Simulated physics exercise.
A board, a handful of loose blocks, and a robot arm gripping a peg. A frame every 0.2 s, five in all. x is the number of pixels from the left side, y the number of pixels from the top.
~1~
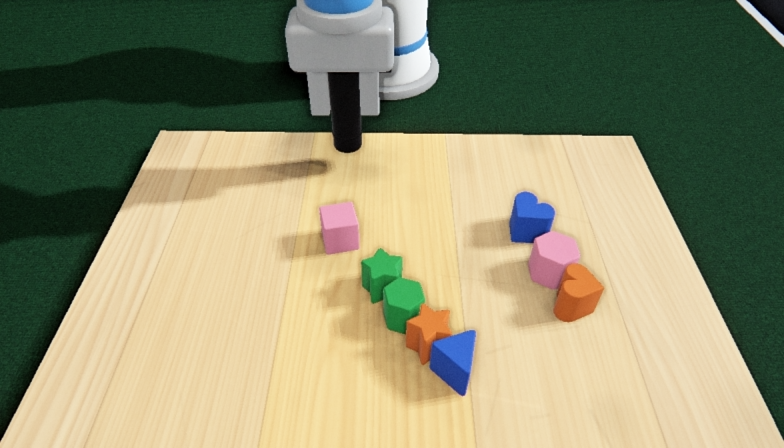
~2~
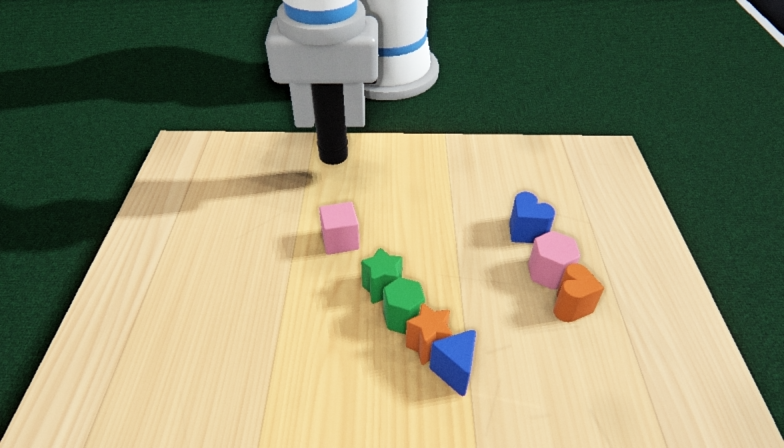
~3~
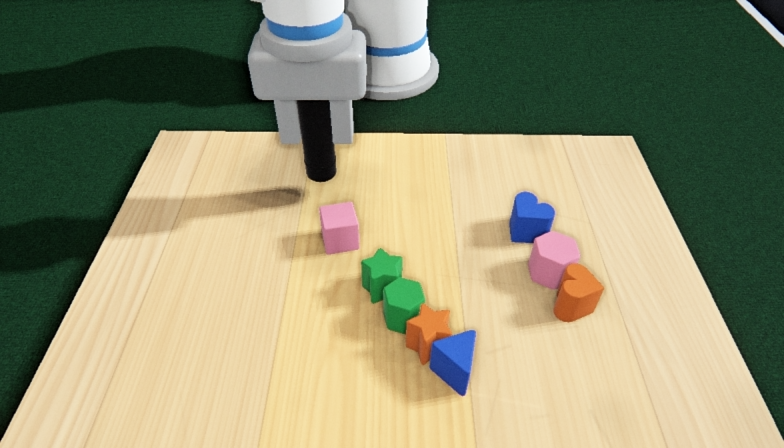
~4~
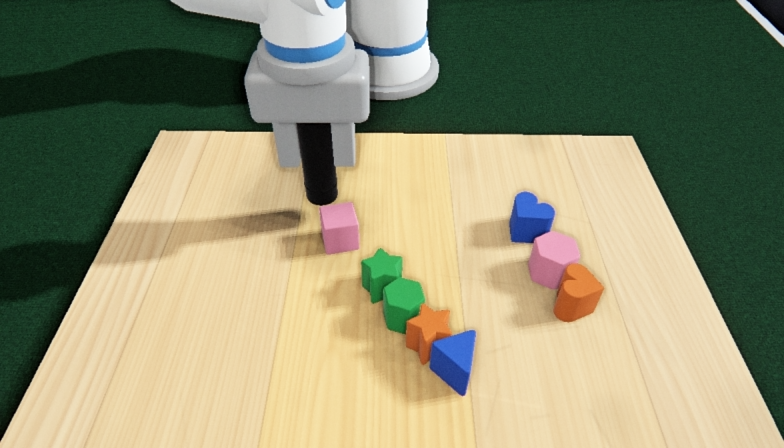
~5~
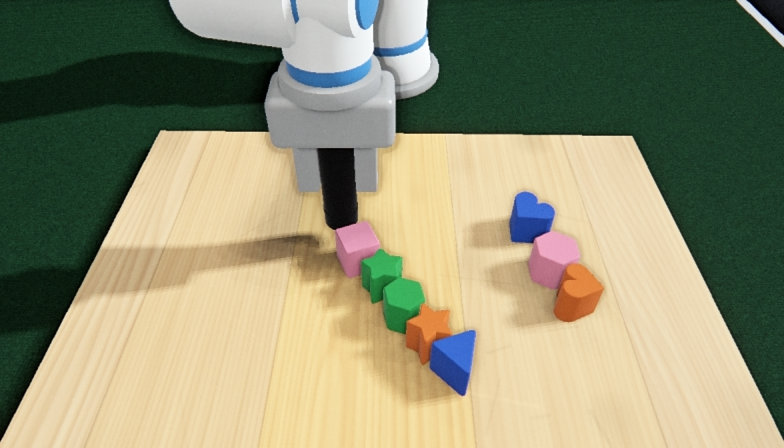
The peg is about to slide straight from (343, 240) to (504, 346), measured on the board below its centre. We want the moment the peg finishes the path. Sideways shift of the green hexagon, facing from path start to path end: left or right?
It shifts to the right.
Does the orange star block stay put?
No, it doesn't check out.
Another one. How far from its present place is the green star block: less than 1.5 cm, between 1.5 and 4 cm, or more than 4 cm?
It falls in the over 4 cm band.
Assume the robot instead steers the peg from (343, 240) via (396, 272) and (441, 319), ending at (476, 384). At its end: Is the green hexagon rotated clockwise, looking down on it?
No.
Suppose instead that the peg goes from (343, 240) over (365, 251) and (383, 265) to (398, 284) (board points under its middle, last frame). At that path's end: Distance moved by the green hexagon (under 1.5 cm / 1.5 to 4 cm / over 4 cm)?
Its final spot will lie more than 4 cm from the current one.
On the path given first. One third of the way, peg at (391, 253); pink square at (400, 275), turned 30° clockwise; green star block at (397, 306), turned 50° clockwise; green hexagon at (422, 333), turned 50° anticlockwise; orange star block at (457, 349).
Two thirds of the way, peg at (447, 289); pink square at (433, 317), turned 85° clockwise; green star block at (391, 327), turned 100° clockwise; green hexagon at (419, 357), turned 70° anticlockwise; orange star block at (460, 362), turned 25° anticlockwise.
At the end, peg at (509, 328); pink square at (440, 324), turned 115° clockwise; green star block at (392, 327), turned 100° clockwise; green hexagon at (416, 360), turned 75° anticlockwise; orange star block at (460, 362), turned 25° anticlockwise.
